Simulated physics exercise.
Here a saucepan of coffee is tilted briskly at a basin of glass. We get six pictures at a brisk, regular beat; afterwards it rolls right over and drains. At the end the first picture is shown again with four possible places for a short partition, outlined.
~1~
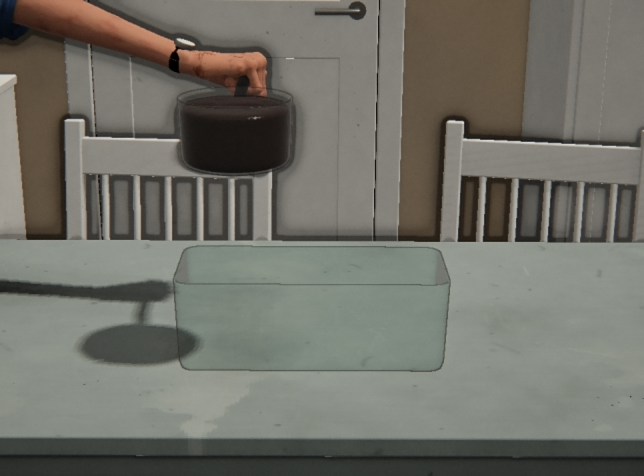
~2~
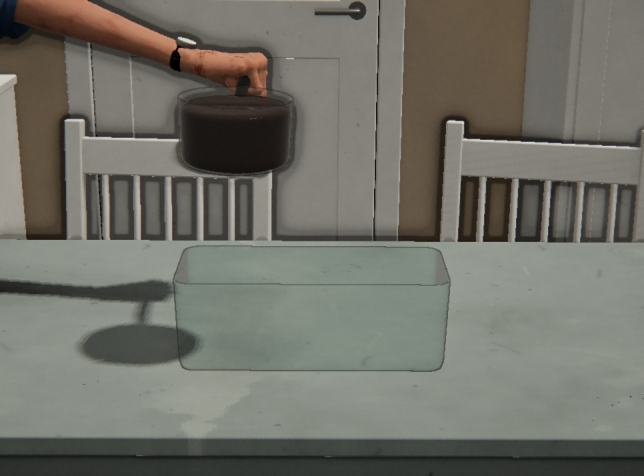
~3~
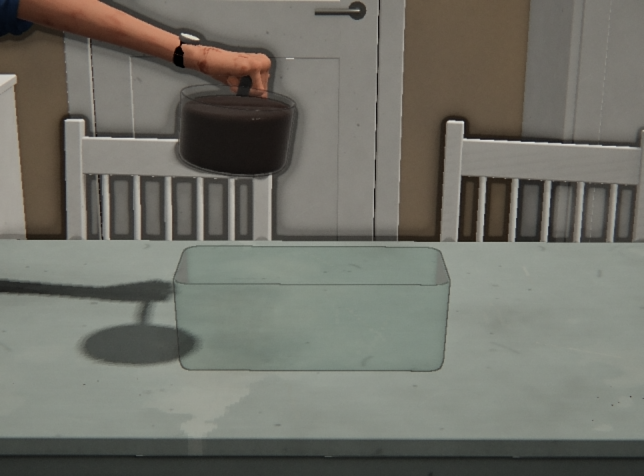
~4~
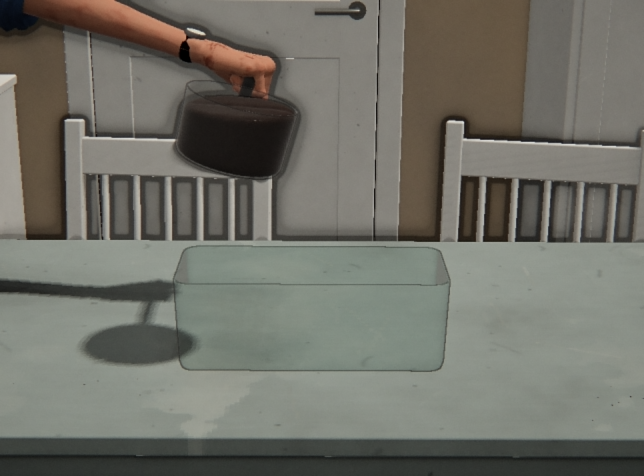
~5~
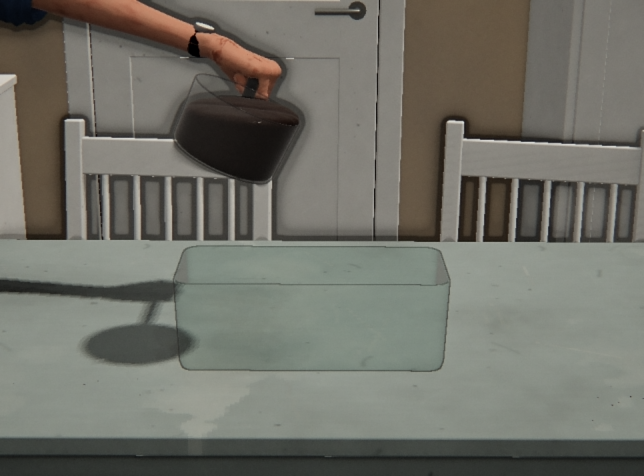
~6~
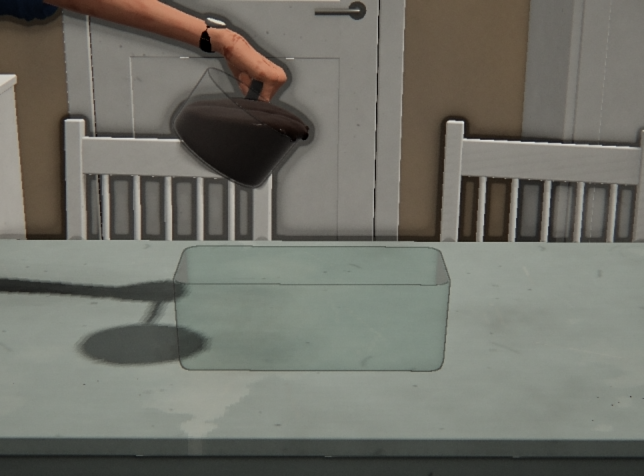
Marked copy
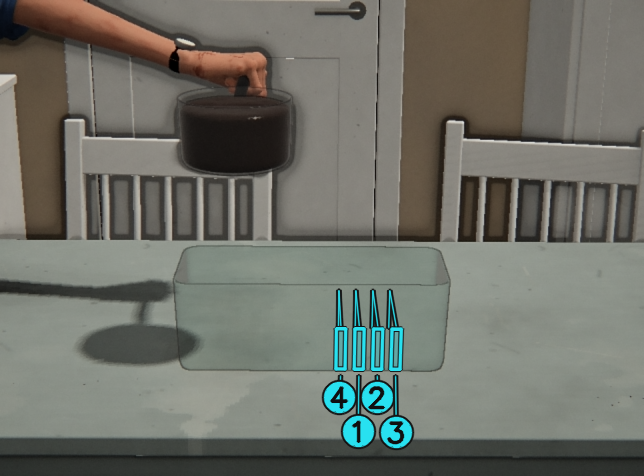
A hand held a clear pot of dark coffee above and to the left of an empty glass basin on a table, then tilted it steadily to the right until the coffee reached the lip.
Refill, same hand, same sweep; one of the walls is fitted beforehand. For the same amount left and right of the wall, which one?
4 beats the others.
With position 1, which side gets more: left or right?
The left side.
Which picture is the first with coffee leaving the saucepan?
Picture 5.
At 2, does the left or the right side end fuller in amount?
The left one.
On the marked copy, 1 at (358, 375); 2 at (377, 375); 3 at (395, 376); 4 at (340, 375).
With 1, about 74 % ends left of the wall and 19 % right of it; 6 % is lost outside.
With 2, about 85 % ends left of the wall and 6 % right of it; 9 % is lost outside.
With 3, about 80 % ends left of the wall and 10 % right of it; 10 % is lost outside.
With 4, about 55 % ends left of the wall and 42 % right of it; 3 % is lost outside.
